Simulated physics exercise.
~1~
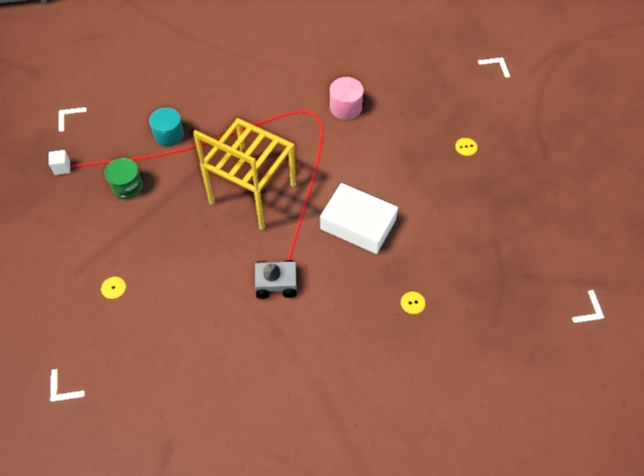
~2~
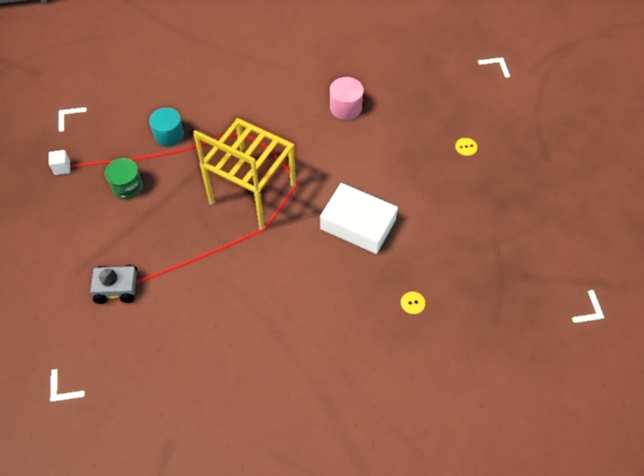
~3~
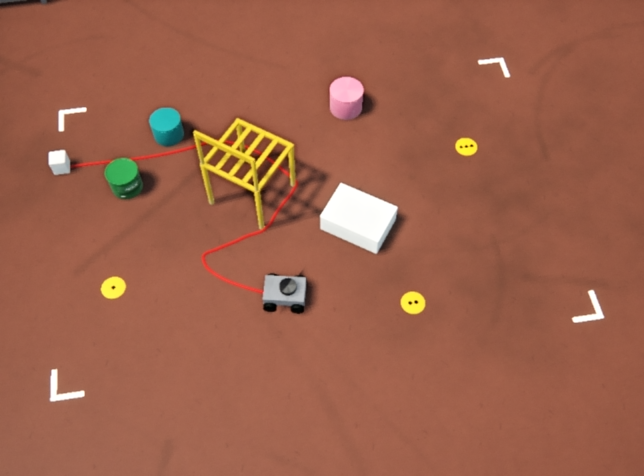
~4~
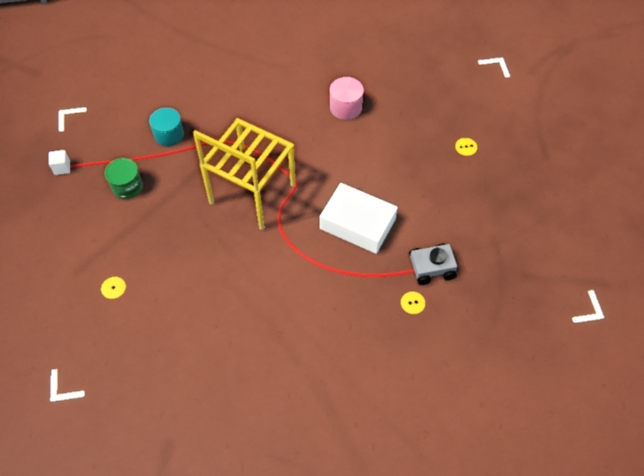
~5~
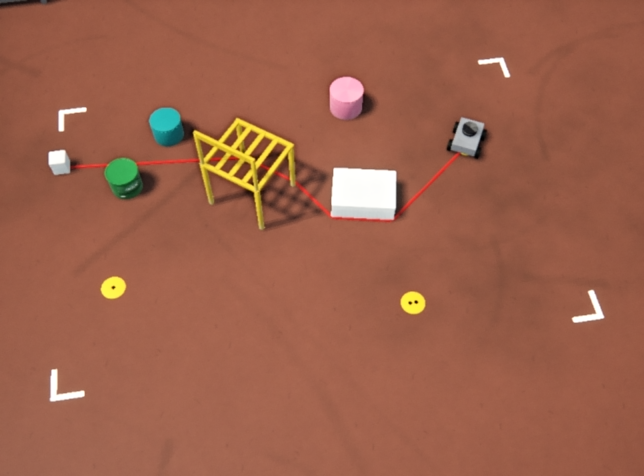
A small gray cart trailing a red cord drove left to a yellow mark, then right past a second one and up to a third, where the cord pulled against the white box and shifted it slightly upward, while the yellow chair and tubs stayed put.
